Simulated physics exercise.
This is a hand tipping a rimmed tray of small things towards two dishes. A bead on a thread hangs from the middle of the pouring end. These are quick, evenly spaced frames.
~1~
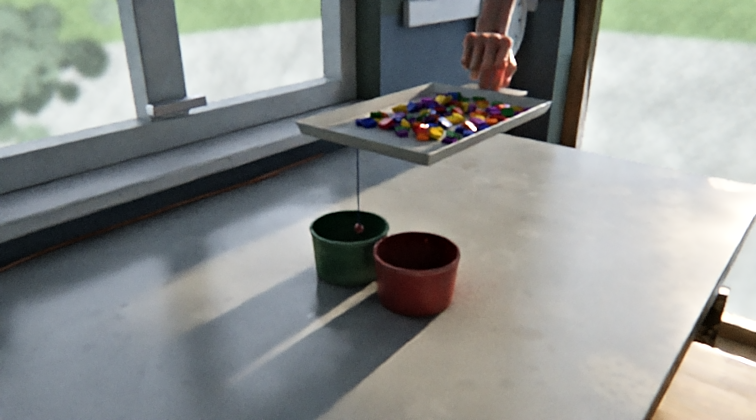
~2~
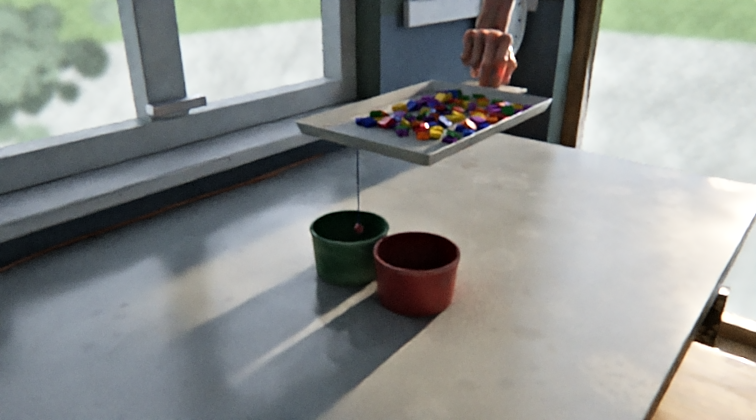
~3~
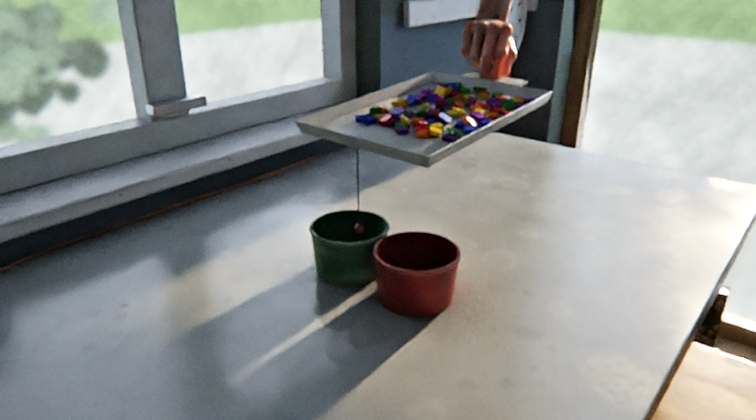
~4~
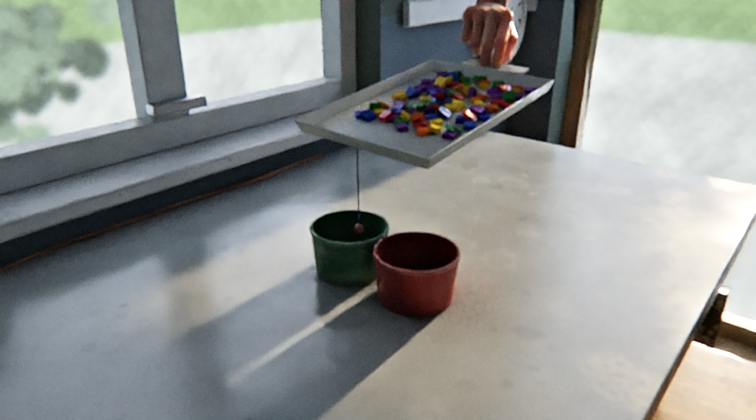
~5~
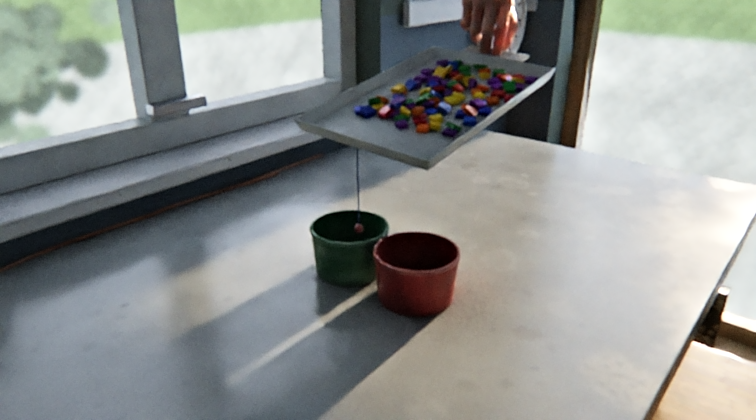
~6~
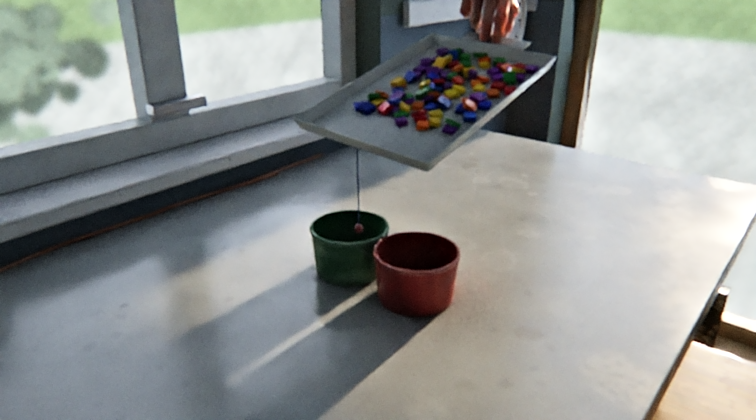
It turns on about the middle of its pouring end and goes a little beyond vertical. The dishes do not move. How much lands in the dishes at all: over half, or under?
Caught overall: Under half.
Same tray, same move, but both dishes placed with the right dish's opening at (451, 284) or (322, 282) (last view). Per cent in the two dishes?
Roughly 70 per cent, and 10 per cent.
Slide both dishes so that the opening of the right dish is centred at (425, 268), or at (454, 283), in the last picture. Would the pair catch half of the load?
One: The larger part. Two: More than half.
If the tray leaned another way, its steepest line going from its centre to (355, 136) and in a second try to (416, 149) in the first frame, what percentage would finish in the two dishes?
The first gives 10 %, the second 30 %.
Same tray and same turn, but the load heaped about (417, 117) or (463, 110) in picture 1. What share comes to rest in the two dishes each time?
The first gives 10 %, the second 10 %.
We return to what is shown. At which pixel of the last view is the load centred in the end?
Around (388, 331).
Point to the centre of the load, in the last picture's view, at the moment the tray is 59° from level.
At about (394, 151).
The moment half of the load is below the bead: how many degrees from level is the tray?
At about 80°.
Soon, tray tipped steeply; most on the tray; a small part outside both; about a quarter in the air.
A while on, tray tipped right over; a stray few on the tray; a small part in the right dish; most outside both; a small part in the air.
Towards the end, tray tipped past a quarter turn; a small part in the right dish; most outside both.
Finally, tray tipped past a quarter turn; a small part in the right dish; none in the left dish; most outside both.
